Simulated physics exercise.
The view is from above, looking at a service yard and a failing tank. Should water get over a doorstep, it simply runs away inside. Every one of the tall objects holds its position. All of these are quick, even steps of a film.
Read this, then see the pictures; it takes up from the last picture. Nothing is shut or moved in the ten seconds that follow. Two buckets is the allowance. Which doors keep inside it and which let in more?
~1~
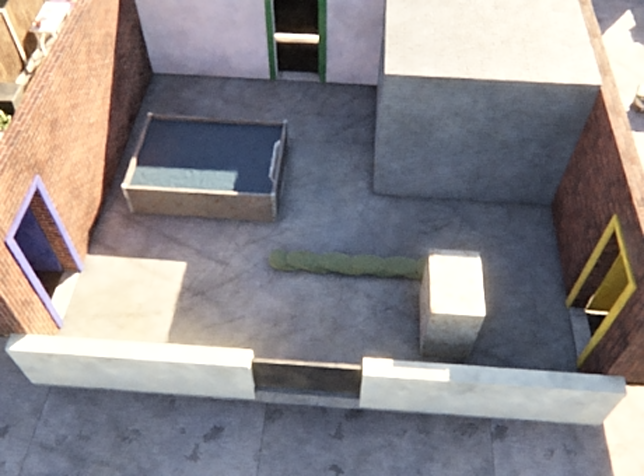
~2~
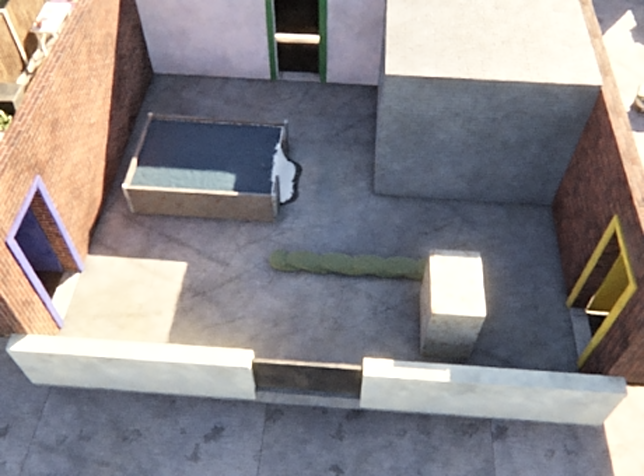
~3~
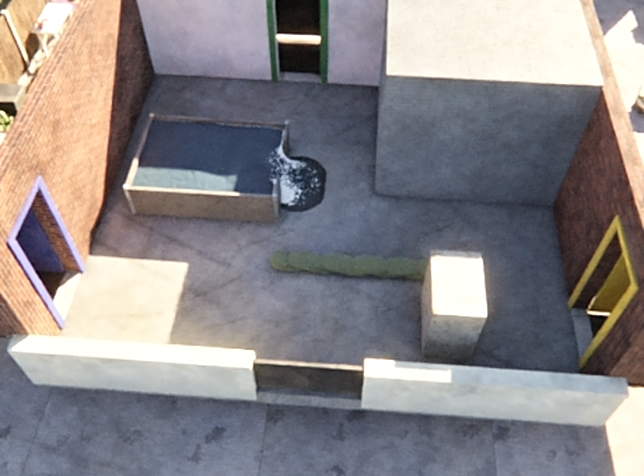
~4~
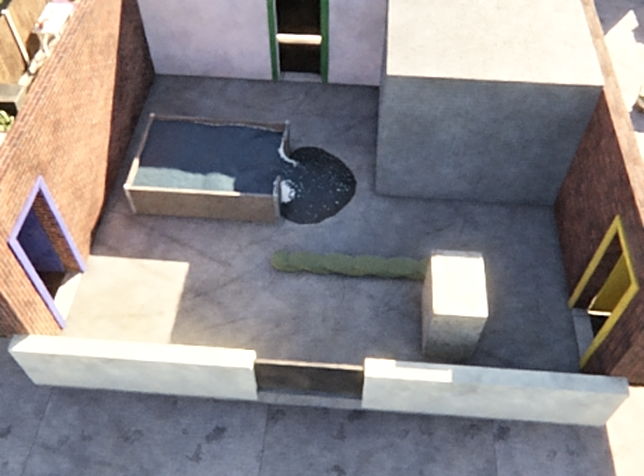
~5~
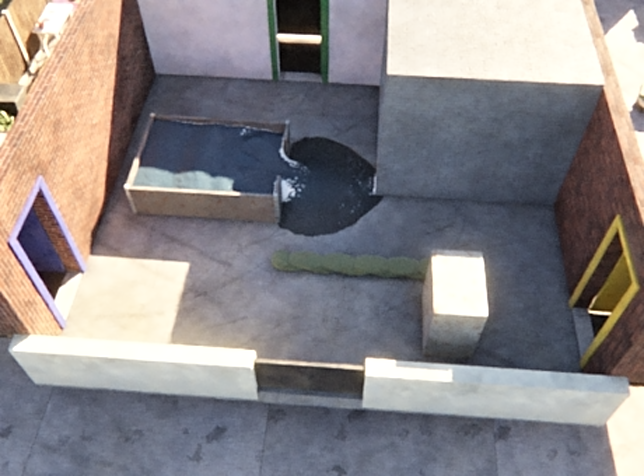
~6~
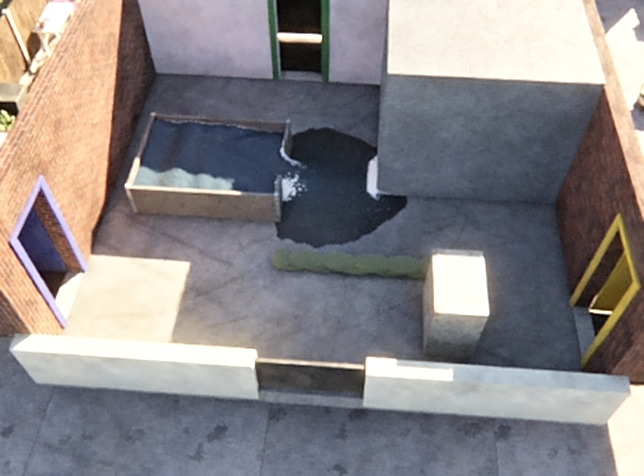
Result: Blue door: Two buckets at most, yellow door: Over two buckets, green door: Over two buckets.
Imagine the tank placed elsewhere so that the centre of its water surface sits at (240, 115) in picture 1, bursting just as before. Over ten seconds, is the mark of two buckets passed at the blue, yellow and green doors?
I'd say blue door misses the threshold, yellow door misses the threshold, and green door crosses the threshold.
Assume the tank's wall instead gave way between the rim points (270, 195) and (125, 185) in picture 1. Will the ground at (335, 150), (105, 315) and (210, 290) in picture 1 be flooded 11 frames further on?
Point one not reached; point two reached; point three reached.
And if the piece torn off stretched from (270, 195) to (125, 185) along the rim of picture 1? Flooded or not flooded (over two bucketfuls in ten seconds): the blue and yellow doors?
Door by door, blue exceeds it and yellow exceeds it.
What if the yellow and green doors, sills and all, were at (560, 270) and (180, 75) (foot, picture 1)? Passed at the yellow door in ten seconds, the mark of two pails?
The yellow one exceeds it.
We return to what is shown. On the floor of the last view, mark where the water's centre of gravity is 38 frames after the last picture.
I'd say around (312, 190).
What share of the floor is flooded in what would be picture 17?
I reckon around 30 %.
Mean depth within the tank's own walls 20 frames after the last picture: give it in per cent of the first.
I'd put it at some 52 per cent.
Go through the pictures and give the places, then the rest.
Still water in the water tank at (209, 156), in the first picture.
Water pours out at (280, 176) and has run to (290, 164), in the second picture.
Water pours out at (281, 177) and has run to (320, 171), in the third picture.
Water pours out at (281, 176) and has run to (349, 195), in the fourth picture.
The front is at (376, 199), out from the gap at (282, 176), in the fifth picture.
Water pours out at (282, 175) and has run to (401, 202), in the sixth picture.
A moment on, water covers 20 % of the floor; the blue door not reached, the yellow door not reached, the green door not reached.
Next, water covers 30 % of the floor; the blue door not reached, the yellow door not reached, the green door not reached.
Then, water covers 40 % of the floor; the blue door not reached, the yellow door under two buckets in, the green door under two buckets in.
Later, water covers 65 % of the floor; the blue door not reached, the yellow door over two buckets in, the green door over two buckets in.
In the end, water covers 95 % of the floor; the blue door wet at the sill, nothing in, the yellow door over two buckets in, the green door over two buckets in.
